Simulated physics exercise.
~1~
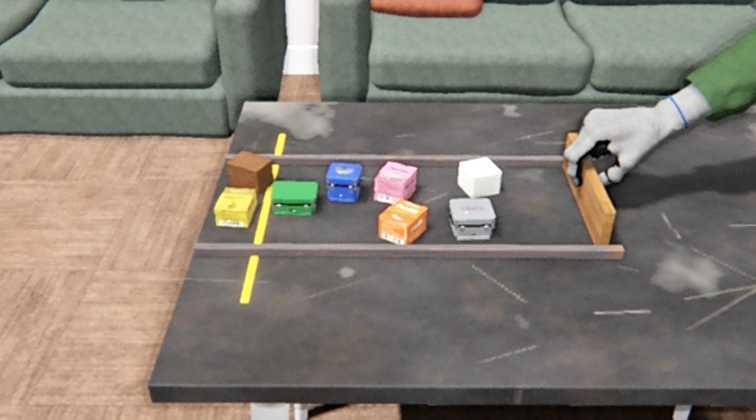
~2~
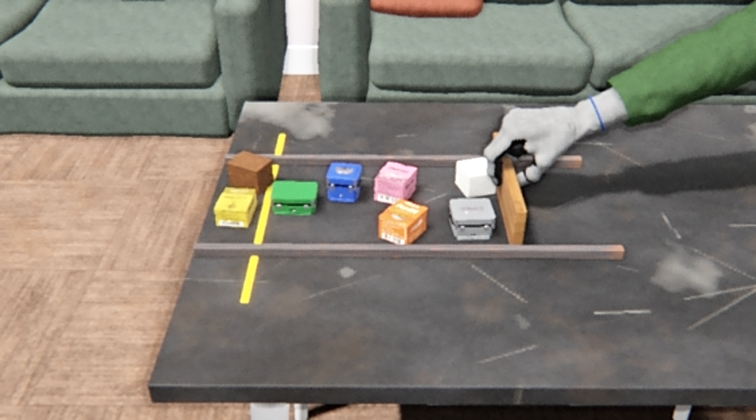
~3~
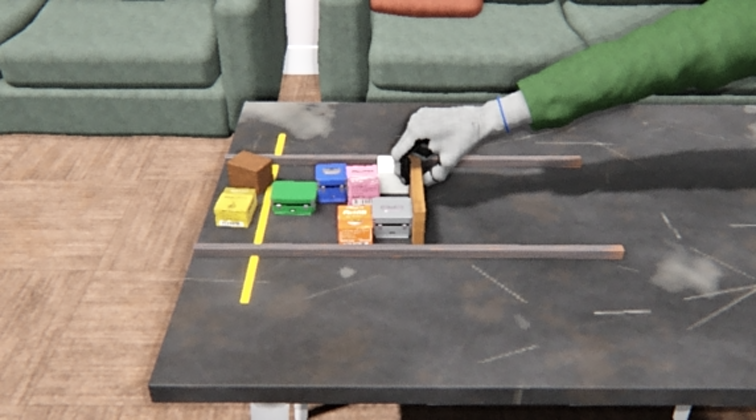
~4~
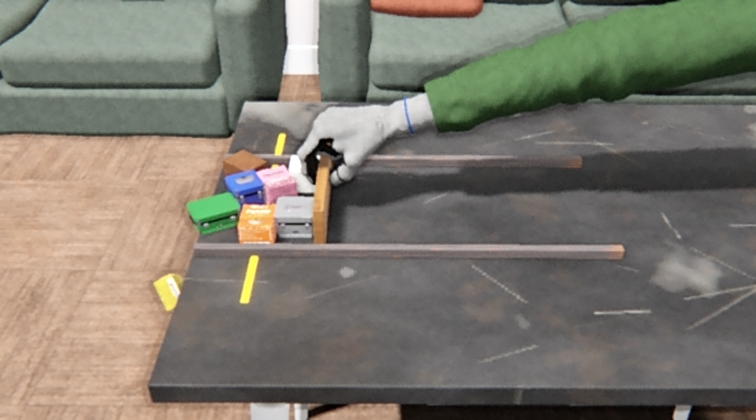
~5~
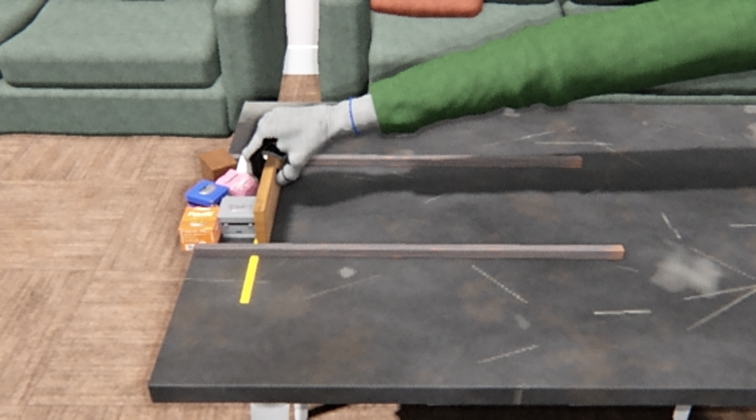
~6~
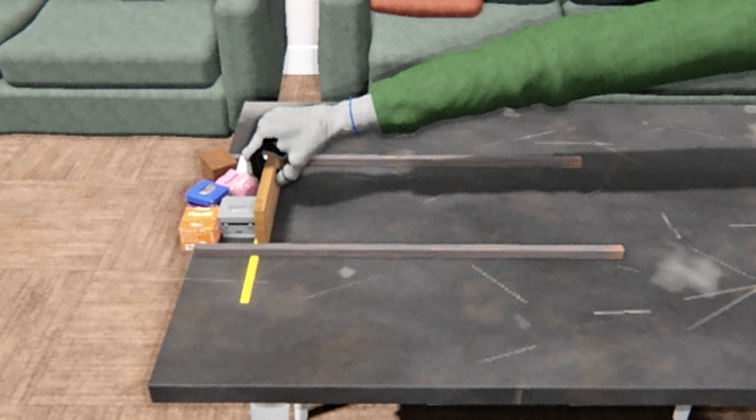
Gloved hand pushing an upright board left along a channel, bunching small boxes together, yellow box and green case dropping off the table's end.
